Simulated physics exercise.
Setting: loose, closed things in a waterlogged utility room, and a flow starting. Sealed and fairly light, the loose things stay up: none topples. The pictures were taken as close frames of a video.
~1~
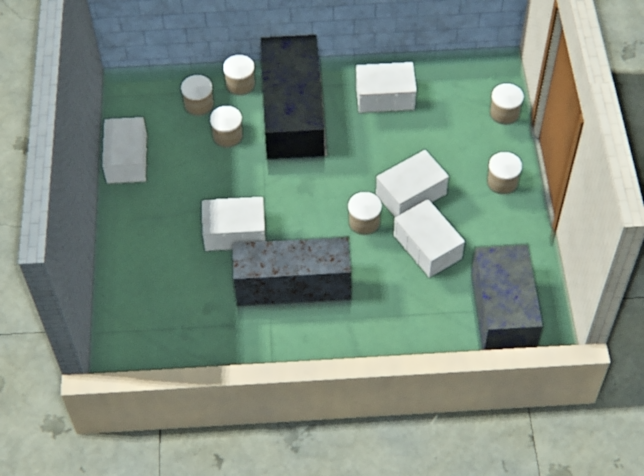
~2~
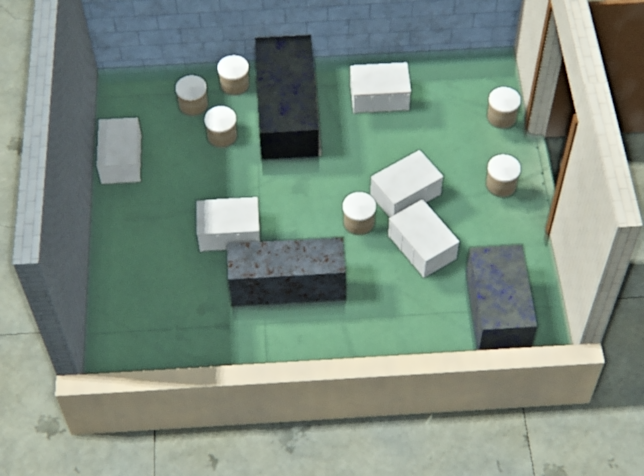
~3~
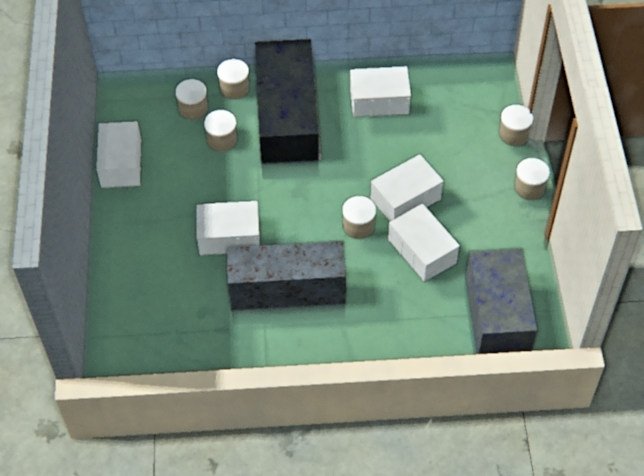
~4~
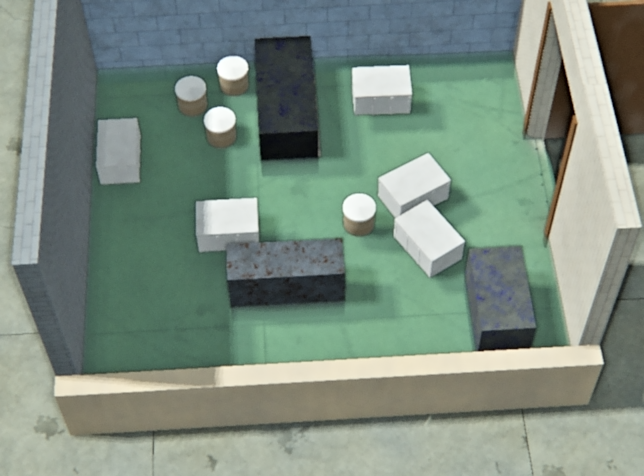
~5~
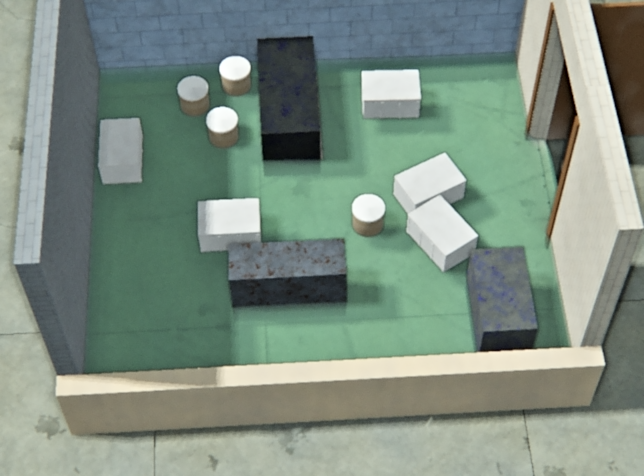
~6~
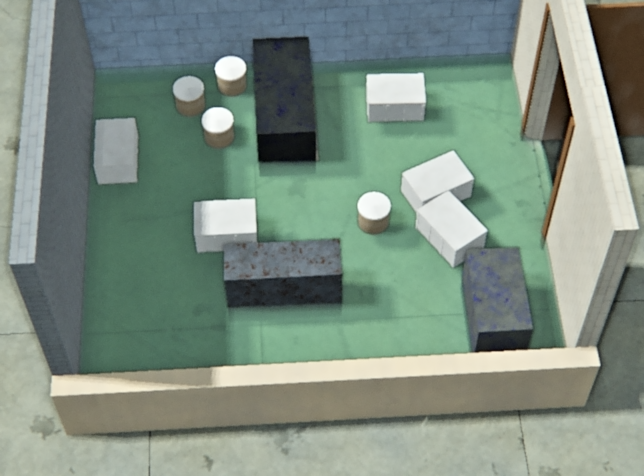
White-topped tan drums and white boxes shift in an open-topped, green-floored room, seen from high above its low front wall. Three dark blocks stand among them, with blue brick behind, a grey box at left and a brown door at right. The door opens, two right-hand drums slide rightward out of view, then the central drum and nearby white boxes edge right, as the view jitters slightly.
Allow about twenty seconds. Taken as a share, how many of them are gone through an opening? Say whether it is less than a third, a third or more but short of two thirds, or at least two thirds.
It is at least two thirds.
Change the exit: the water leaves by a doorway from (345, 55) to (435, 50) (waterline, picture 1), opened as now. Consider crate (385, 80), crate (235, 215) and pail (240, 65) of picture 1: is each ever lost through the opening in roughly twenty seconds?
Lost, lost and retained.
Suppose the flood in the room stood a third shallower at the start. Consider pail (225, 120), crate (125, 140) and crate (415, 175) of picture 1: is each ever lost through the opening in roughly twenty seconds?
Outcomes, first to last: Departed, kept back, departed.
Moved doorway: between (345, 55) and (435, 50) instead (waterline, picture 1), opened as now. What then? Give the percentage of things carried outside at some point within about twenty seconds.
60 per cent.
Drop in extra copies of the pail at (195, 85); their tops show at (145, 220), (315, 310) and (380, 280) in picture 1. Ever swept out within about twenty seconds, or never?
Copy by copy, in the order given: Not carried off, swept away, swept away.
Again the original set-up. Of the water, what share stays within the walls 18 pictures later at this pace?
Close to 60 per cent.
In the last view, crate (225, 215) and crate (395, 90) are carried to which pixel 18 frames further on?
Tops end up close to (468, 180) and (491, 105) respectively.
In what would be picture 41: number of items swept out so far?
8 in all.
A moment on, 2 of 11 are out; 9 afloat.
Next, 5 of 11 are out; 6 afloat.
Later, 8 of 11 are out; 3 afloat.
In the end, 8 of 11 are out; 3 afloat.
